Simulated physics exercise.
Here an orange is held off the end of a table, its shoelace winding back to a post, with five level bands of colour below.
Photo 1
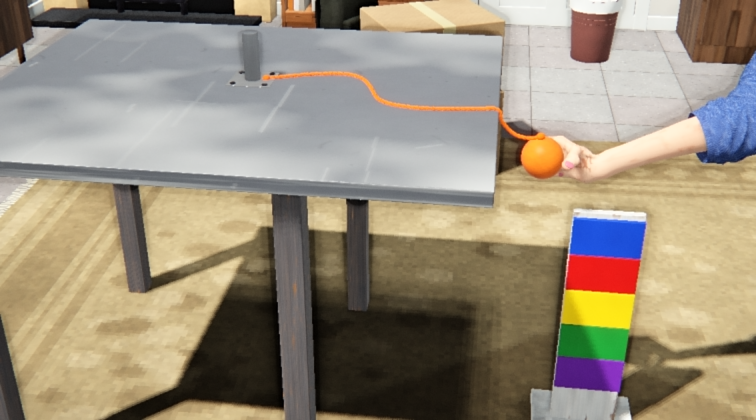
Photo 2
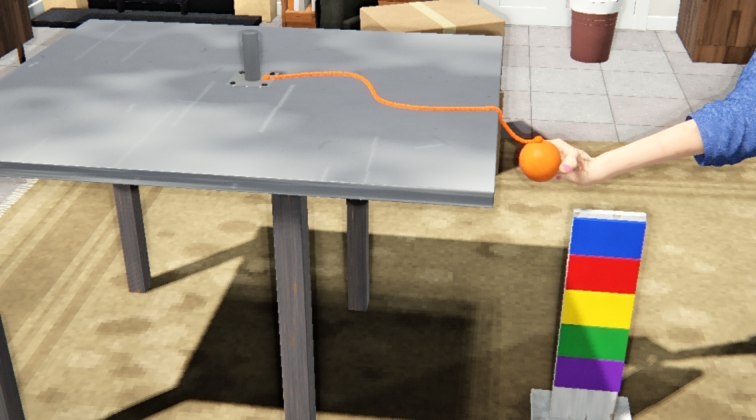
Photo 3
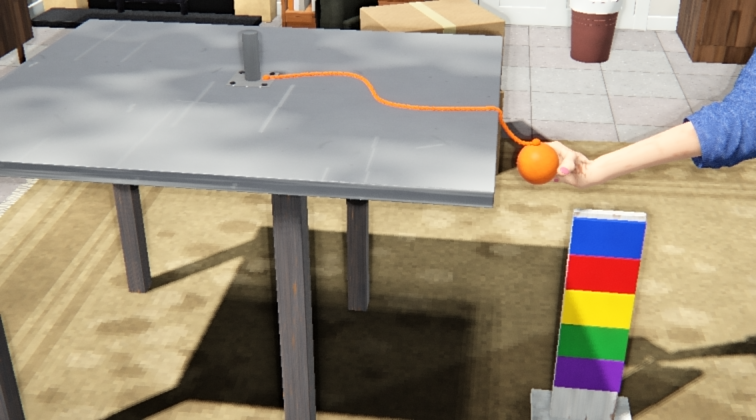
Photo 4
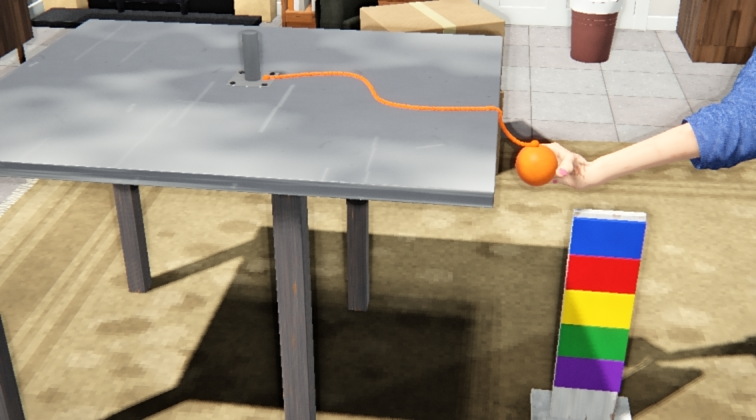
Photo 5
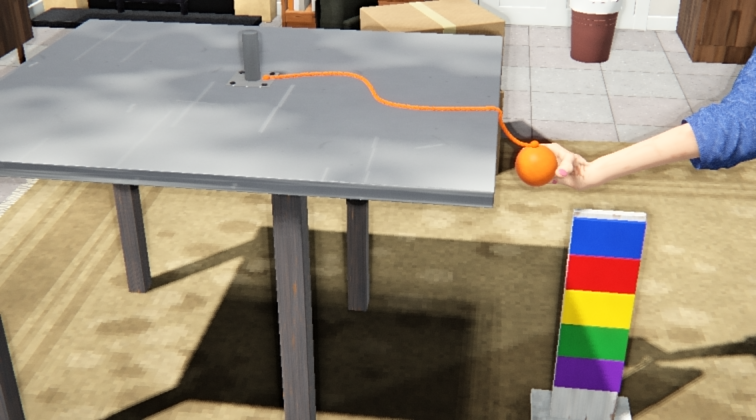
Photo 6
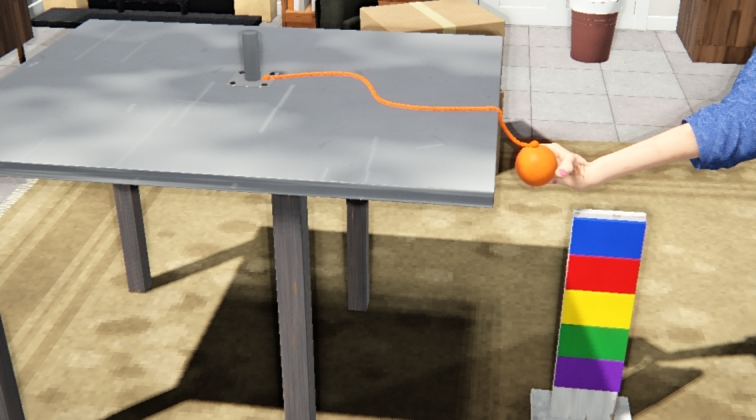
In a room with a patterned rug and pale floor tiles behind, a grey table is seen from slightly above by a still camera. An orange cord winds from a post on the tabletop to an orange ball held by a blue-sleeved arm past the right edge, above an upright board banded blue, red, yellow, green and purple. The hand shifts the ball slightly left and down, then stays nearly motionless.
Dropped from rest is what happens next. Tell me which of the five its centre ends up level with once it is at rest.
Its centre ends up level with blue.
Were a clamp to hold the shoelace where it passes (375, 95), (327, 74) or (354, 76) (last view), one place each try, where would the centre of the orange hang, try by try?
It ends up near (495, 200) the first time, (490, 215) the second and (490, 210) the third.
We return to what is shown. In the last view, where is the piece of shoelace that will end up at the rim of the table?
That point sits at about (447, 109).
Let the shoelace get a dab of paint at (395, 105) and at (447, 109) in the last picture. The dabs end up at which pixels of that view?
First one close to (449, 96), second close to (499, 105).
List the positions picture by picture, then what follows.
Orange (543, 157); blue (608, 240); red (602, 276); yellow (598, 310); green (593, 343); purple (589, 375), in the first picture.
Orange (540, 161); shoelace through (293, 76) (351, 75) (375, 94) (420, 108) (487, 109), in the second picture.
Orange (538, 163), in the third picture.
Orange (537, 165); shoelace through (293, 76) (351, 75) (375, 94) (420, 108) (487, 109), in the fourth picture.
Orange (537, 165), in the fifth picture.
Orange (537, 165); shoelace through (293, 76) (351, 75) (375, 94) (420, 108) (487, 109), in the sixth picture.
Early on, orange near (486, 215); level with blue.
Midway, orange near (512, 222); level with blue.
Finally, orange near (489, 222); level with blue. Its middle rests at the blue band.
